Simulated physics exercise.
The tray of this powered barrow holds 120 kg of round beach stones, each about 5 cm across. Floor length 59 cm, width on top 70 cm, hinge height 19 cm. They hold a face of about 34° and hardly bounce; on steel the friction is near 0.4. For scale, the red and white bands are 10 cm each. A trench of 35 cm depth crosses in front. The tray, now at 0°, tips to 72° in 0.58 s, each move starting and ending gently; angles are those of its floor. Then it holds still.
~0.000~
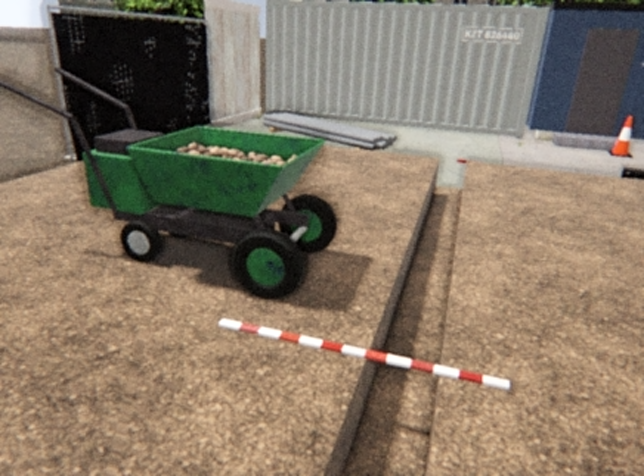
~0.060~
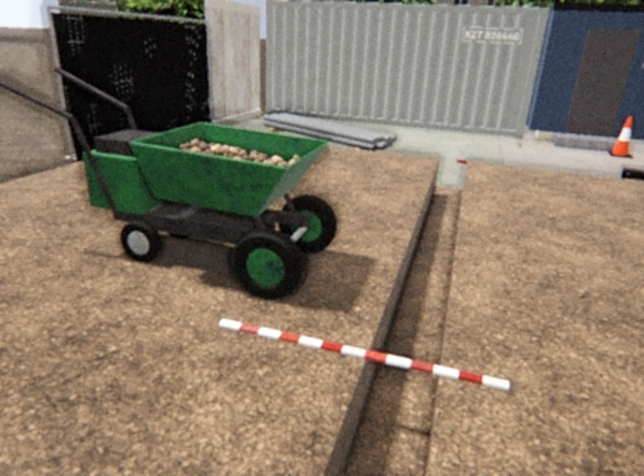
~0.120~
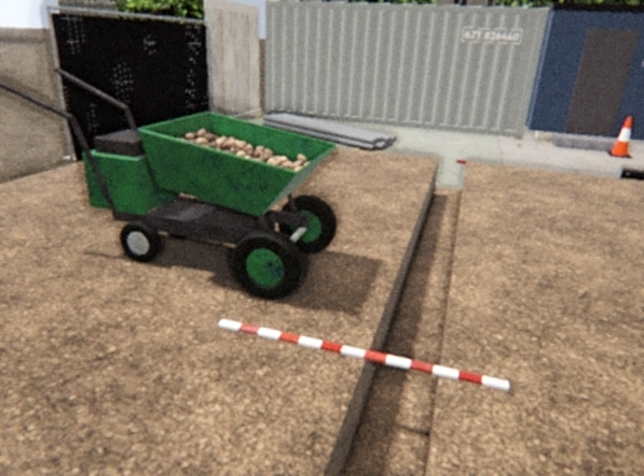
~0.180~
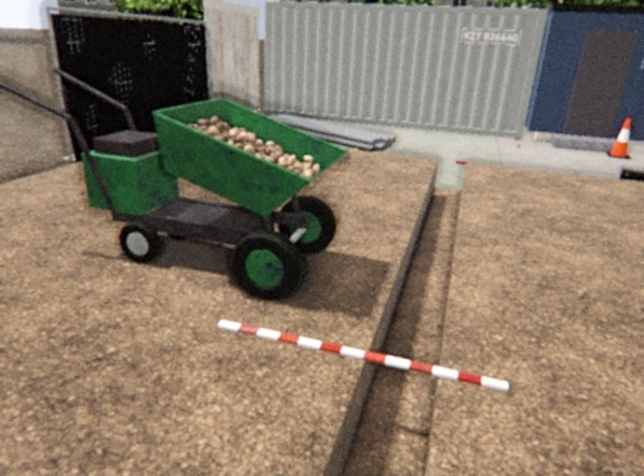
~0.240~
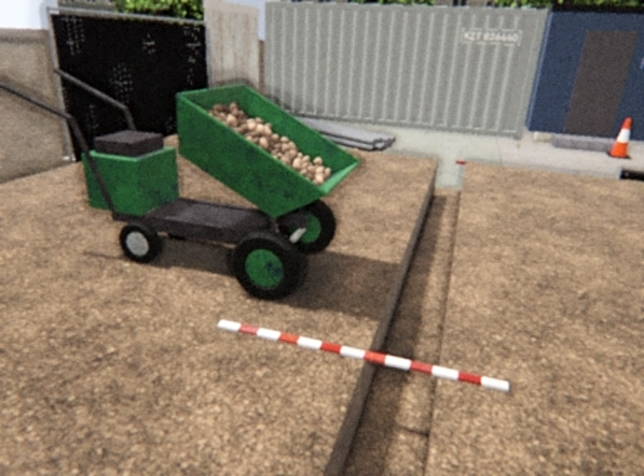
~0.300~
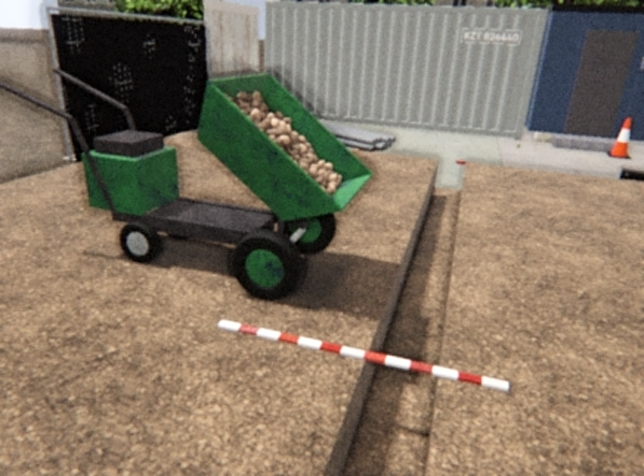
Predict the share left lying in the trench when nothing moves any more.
Roughly 65 per cent ends in the trench.
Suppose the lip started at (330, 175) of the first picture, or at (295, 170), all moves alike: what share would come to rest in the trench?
First some 25, then 50 per cent.
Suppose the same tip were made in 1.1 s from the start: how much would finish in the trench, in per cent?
It would be near 85 per cent.
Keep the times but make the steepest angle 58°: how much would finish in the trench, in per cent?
In that case some 40 per cent.
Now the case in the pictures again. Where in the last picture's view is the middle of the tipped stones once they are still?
Around (429, 338).
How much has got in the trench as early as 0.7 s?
Some 25 per cent.
After 0.4 s the floor is at 60°; 100 % in the tray; the foremost stones are at (350, 219).
After 0.7 s the floor is at 72°; 76 % in the tray, 1 % short of the trench, 23 % in the trench; the foremost stones are at (438, 290).
After 1.0 s the floor is at 72°; 13 % in the tray, 2 % short of the trench, 50 % in the trench, 35 % past the trench; the foremost stones are at (628, 322).
After 3.0 s the floor is at 72°; 0 % in the tray, 65 % in the trench, 35 % past the trench; the foremost stones are past the picture's edge.
